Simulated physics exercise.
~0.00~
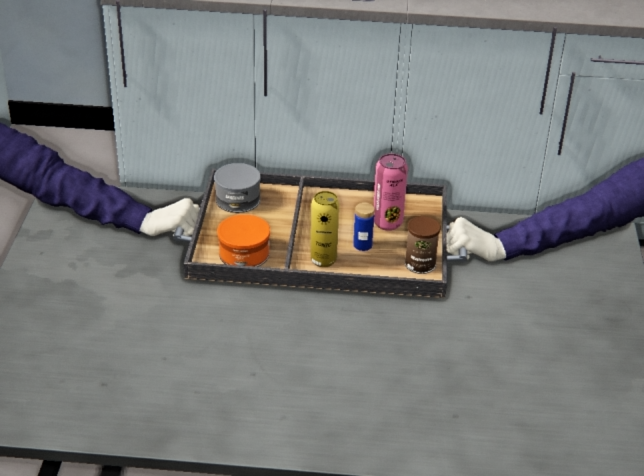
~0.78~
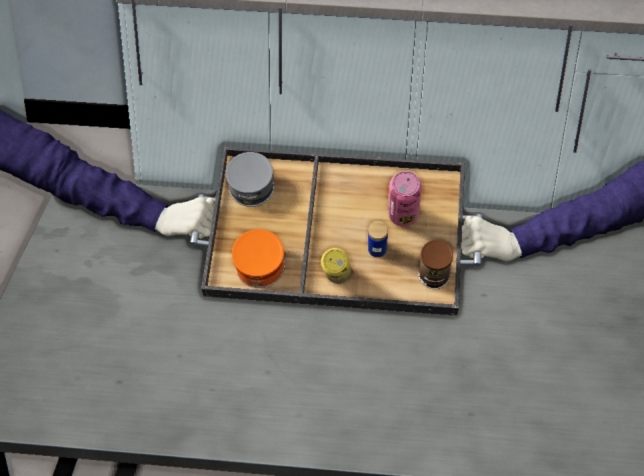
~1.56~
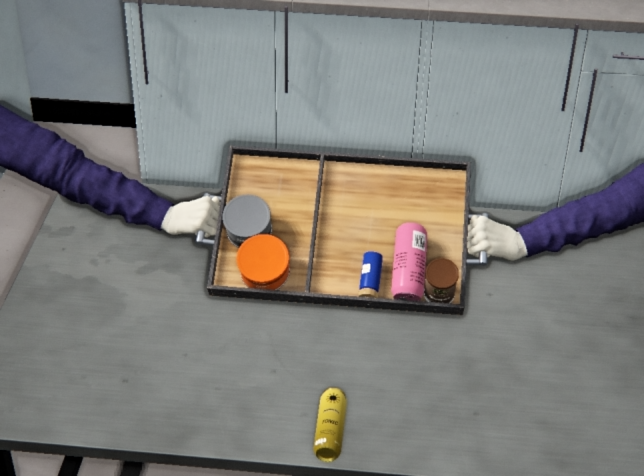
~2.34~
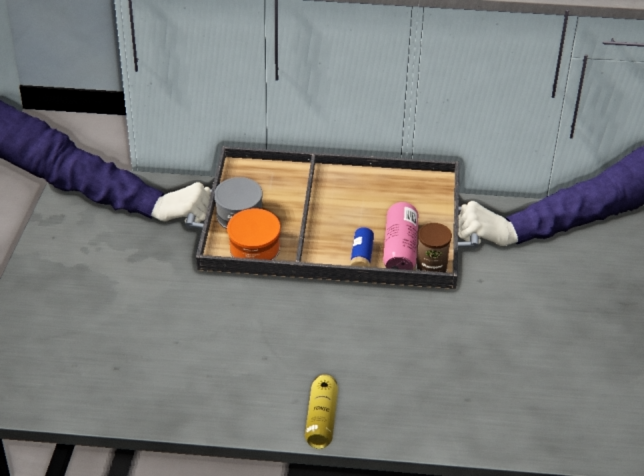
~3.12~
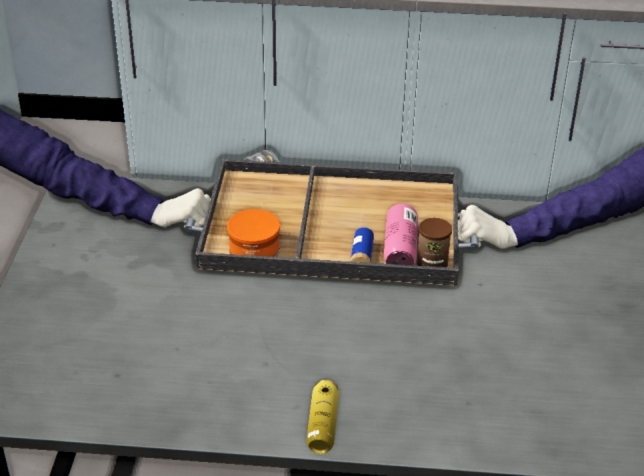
In a kitchen, two hands tilt and level a tray, losing a yellow can and grey tub.
